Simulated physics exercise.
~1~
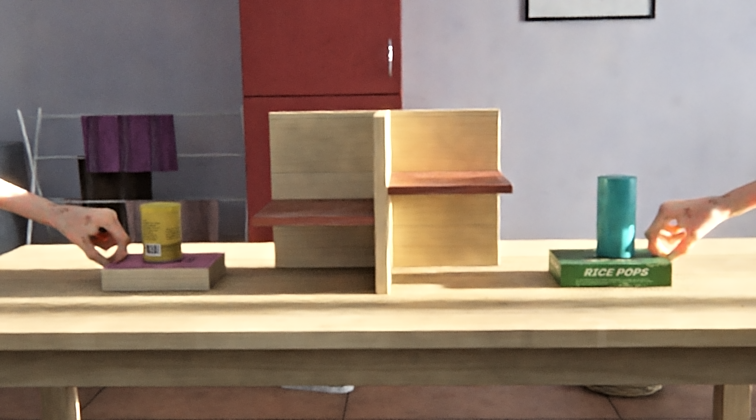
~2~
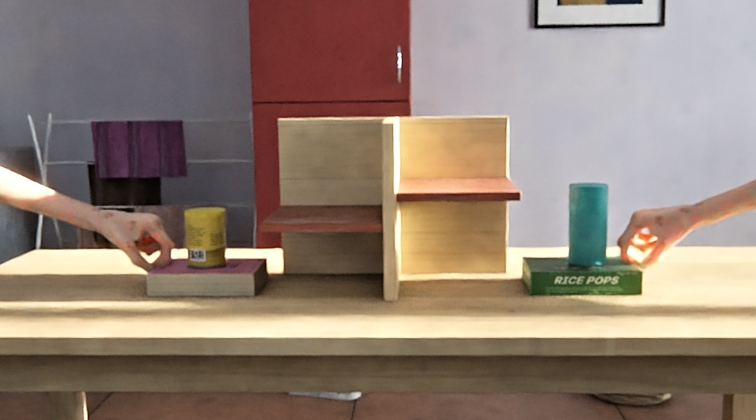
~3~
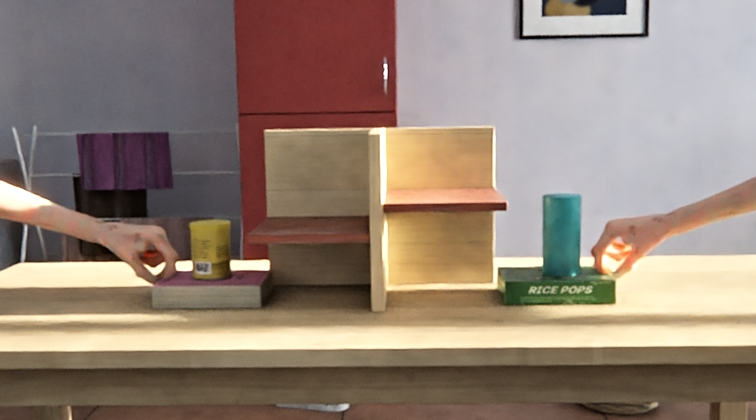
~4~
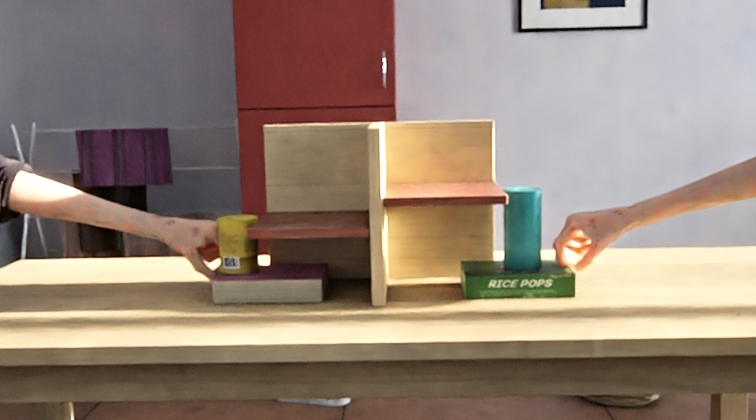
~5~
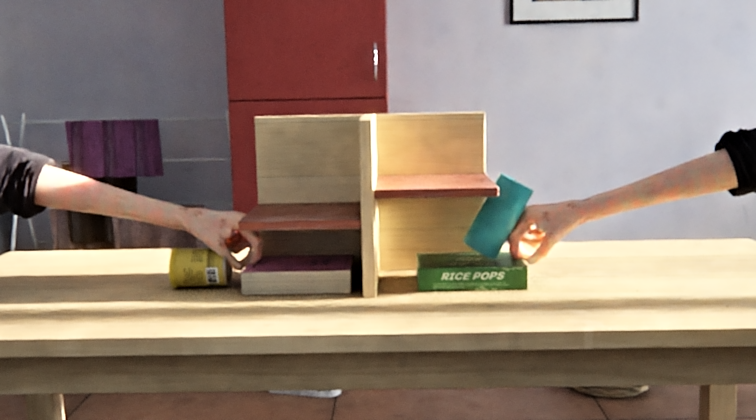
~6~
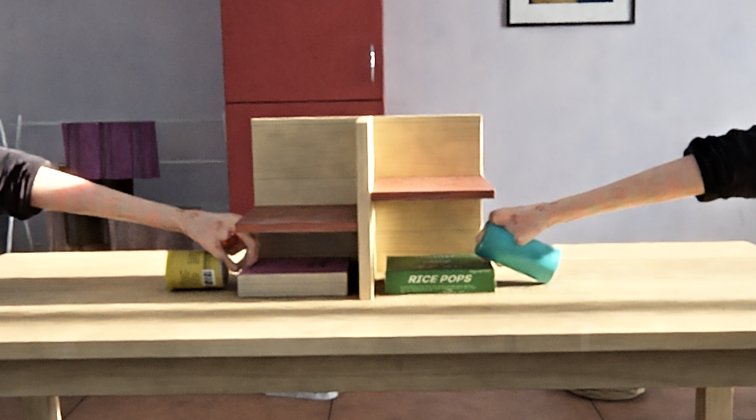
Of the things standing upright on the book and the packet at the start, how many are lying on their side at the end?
Two of them are lying on their side at the end, the yellow tin and the turquoise candle.
